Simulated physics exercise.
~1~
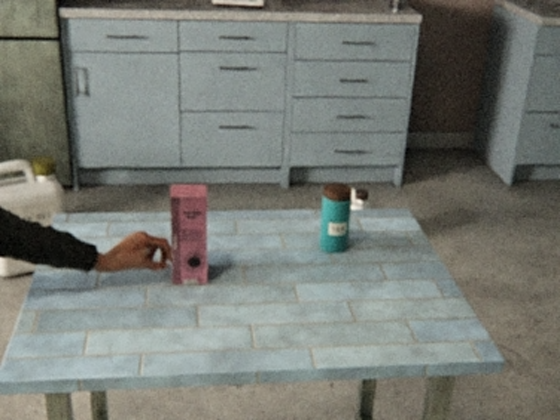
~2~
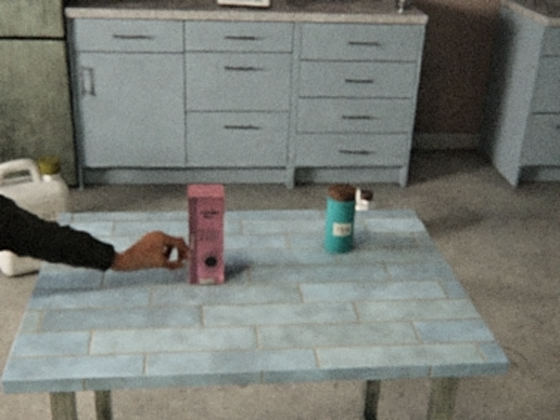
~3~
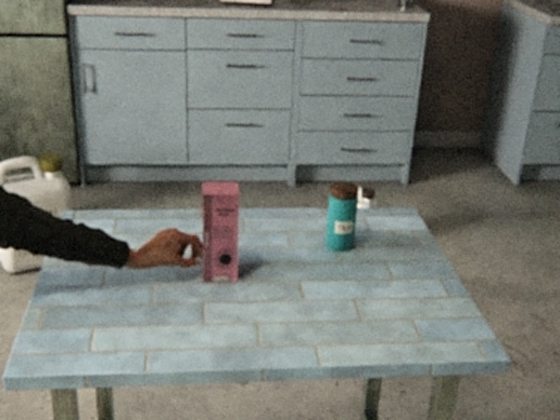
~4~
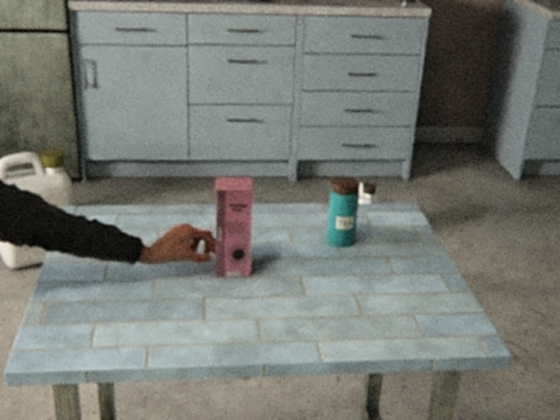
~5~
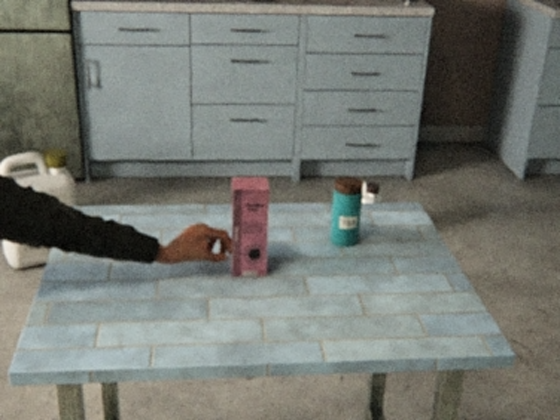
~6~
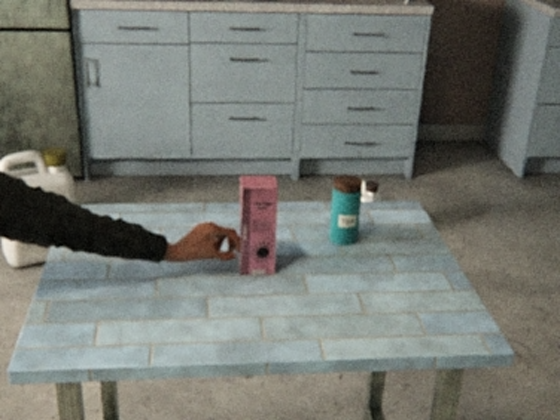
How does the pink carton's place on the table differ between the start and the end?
The pink carton begins on the left part of the table and ends a short way further right, closer to the turquoise jar.
A hand slowly pushes a pink carton rightward across a tiled table, leaving it upright.
